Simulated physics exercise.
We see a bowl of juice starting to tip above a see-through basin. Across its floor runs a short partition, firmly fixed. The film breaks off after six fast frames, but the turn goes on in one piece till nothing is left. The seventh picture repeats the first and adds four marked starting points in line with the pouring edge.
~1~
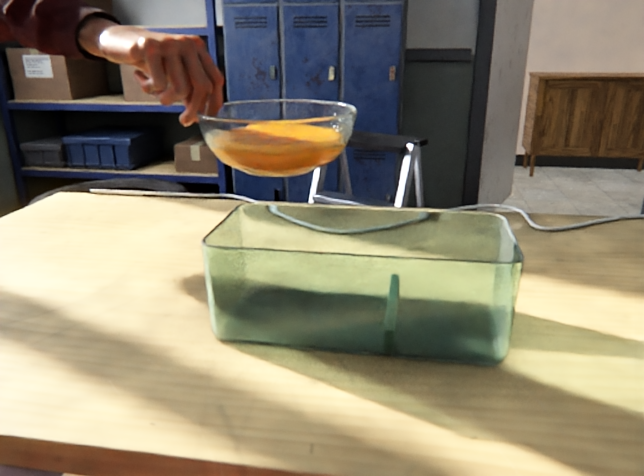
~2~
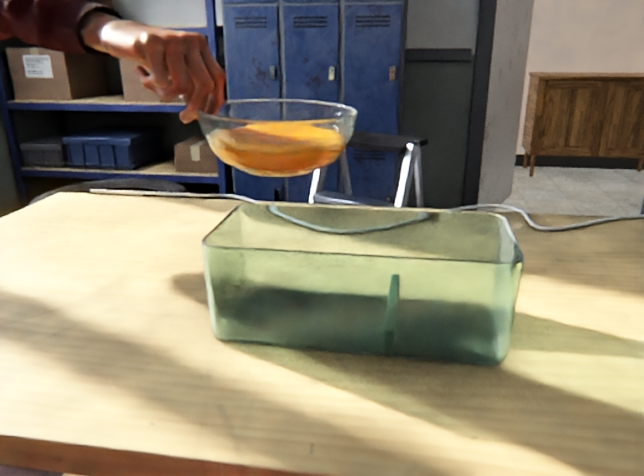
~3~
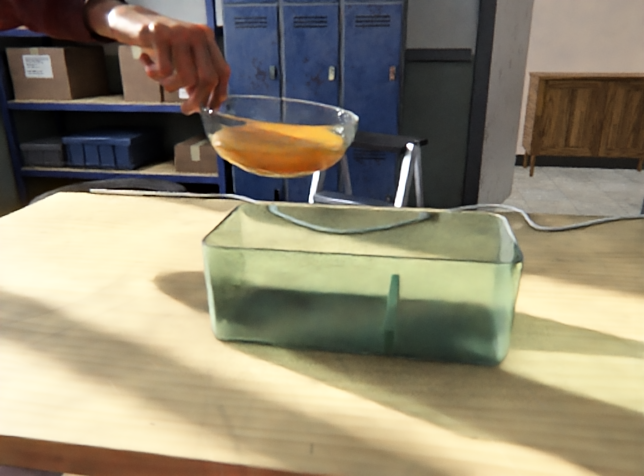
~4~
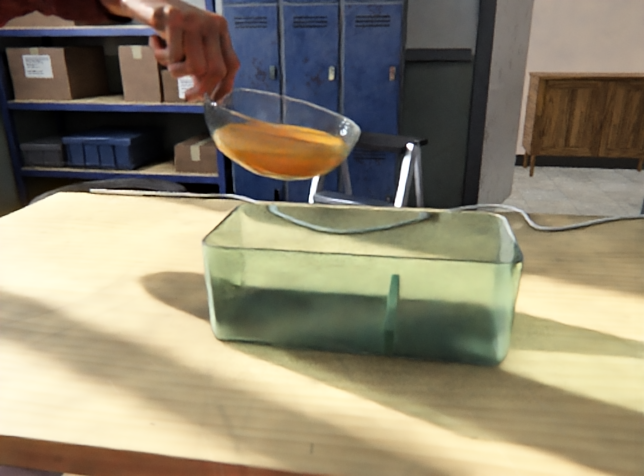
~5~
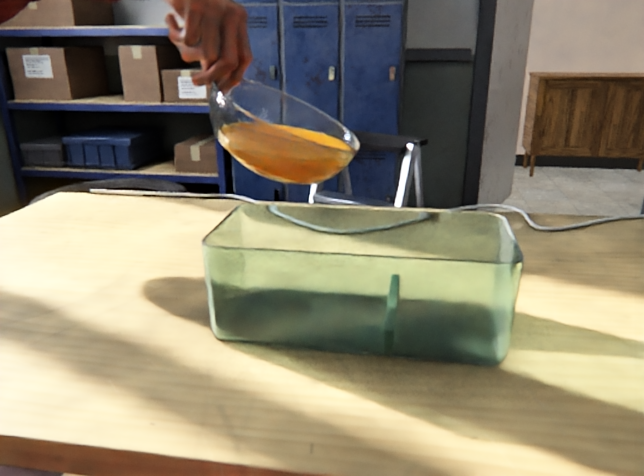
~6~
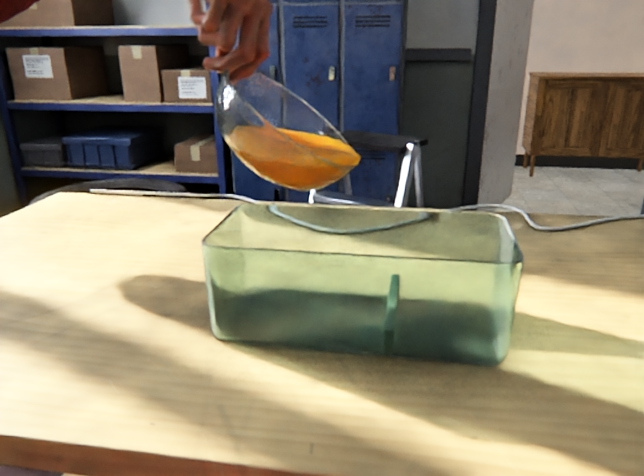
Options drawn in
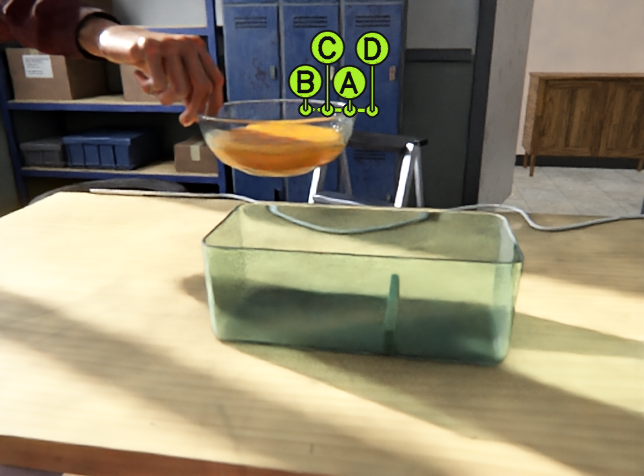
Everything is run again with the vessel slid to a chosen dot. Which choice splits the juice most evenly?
Dot D does it best.
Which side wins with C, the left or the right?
The left side.
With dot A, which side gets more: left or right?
The left one.
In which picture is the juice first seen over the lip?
Picture 6.
On the marked copy, A at (349, 110); B at (305, 109); C at (327, 109); D at (372, 110).
With A, about 71 % ends left of the wall and 25 % right of it; 4 % is lost outside.
With B, about 75 % ends left of the wall and 21 % right of it; 4 % is lost outside.
With C, about 80 % ends left of the wall and 16 % right of it; 3 % is lost outside.
With D, about 47 % ends left of the wall and 51 % right of it; 3 % is lost outside.
